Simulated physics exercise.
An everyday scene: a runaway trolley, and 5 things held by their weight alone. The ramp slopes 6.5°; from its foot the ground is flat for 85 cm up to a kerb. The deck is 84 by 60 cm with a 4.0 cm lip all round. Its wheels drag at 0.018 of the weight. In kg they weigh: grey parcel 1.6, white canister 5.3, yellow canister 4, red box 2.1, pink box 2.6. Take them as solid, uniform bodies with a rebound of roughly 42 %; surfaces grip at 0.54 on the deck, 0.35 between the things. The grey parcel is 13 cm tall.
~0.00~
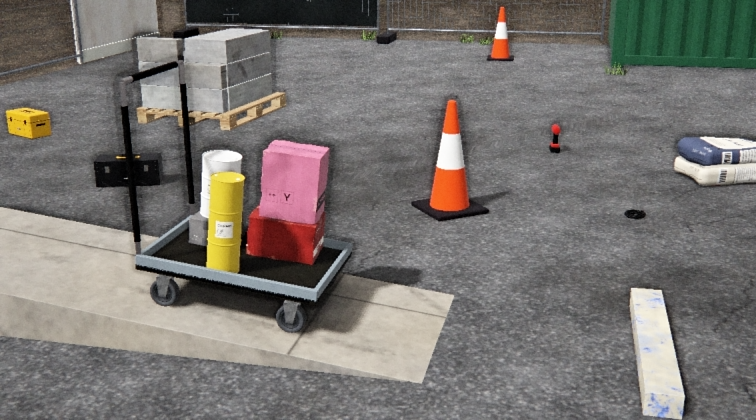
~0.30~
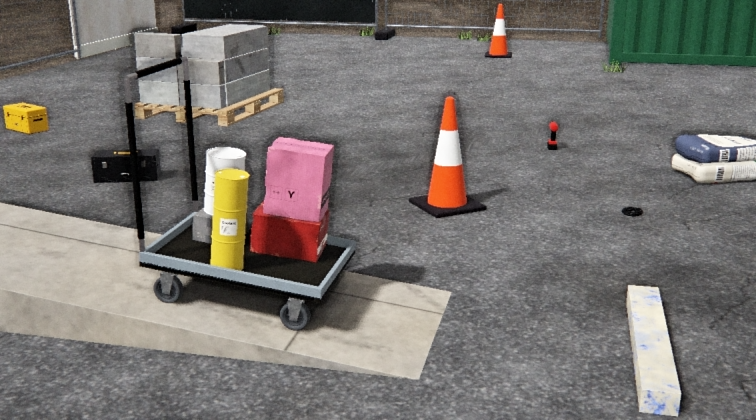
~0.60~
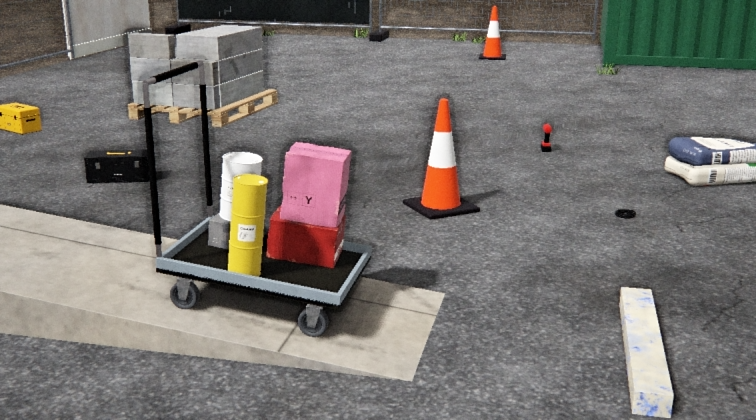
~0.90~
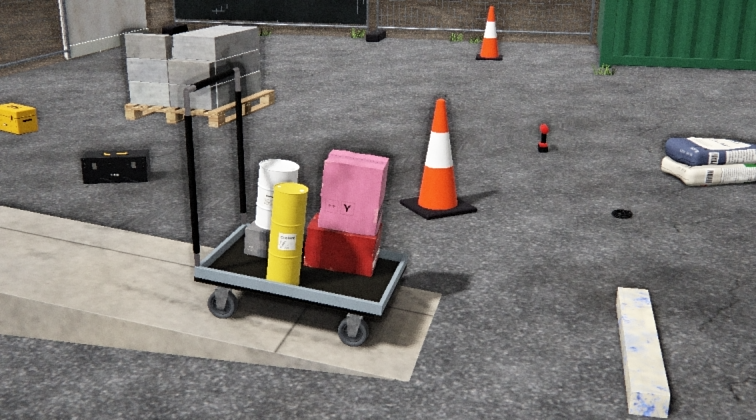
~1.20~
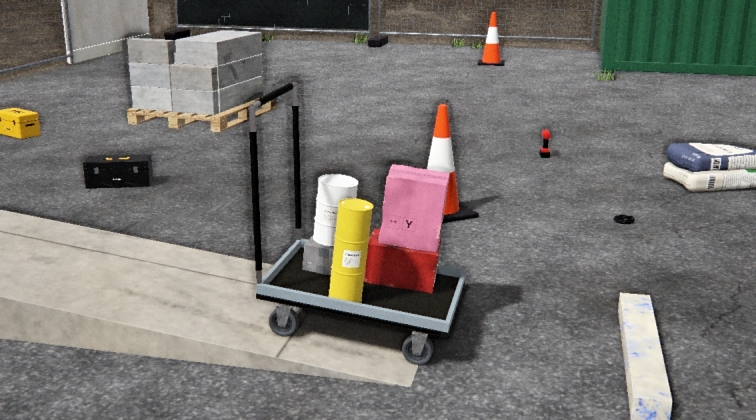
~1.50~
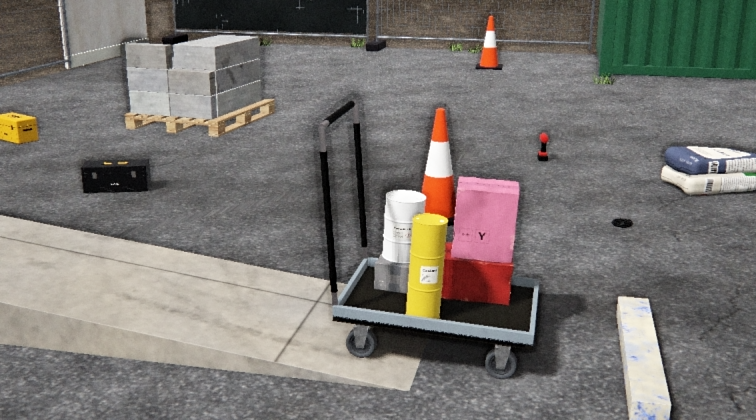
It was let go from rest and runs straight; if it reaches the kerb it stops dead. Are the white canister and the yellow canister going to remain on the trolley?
The white canister remains on the deck; the yellow canister remains on the deck.
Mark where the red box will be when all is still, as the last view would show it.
At about (596, 285).
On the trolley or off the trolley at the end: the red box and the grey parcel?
The red box is still on the trolley; the grey parcel ends on the trolley.
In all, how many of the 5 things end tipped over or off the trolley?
3 of them.
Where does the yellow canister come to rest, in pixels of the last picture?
Near (607, 316).
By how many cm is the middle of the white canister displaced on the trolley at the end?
Some 22 cm.
After 2.00 s, trolley at the kerb; yellow canister 19° off its base near (558, 281); white canister moved 13 cm near (529, 241); pink box moved 13 cm.
After 2.80 s, trolley at the kerb; pink box now off the trolley; yellow canister on its side near (608, 316); white canister 46° off its base near (546, 247).
In the end (3.8 s), off the trolley, pink box; toppled on the trolley, white canister and yellow canister; the other 2 under 10 cm from the start. At the end, from the last picture's camera, white canister near (546, 248), yellow canister near (607, 316).
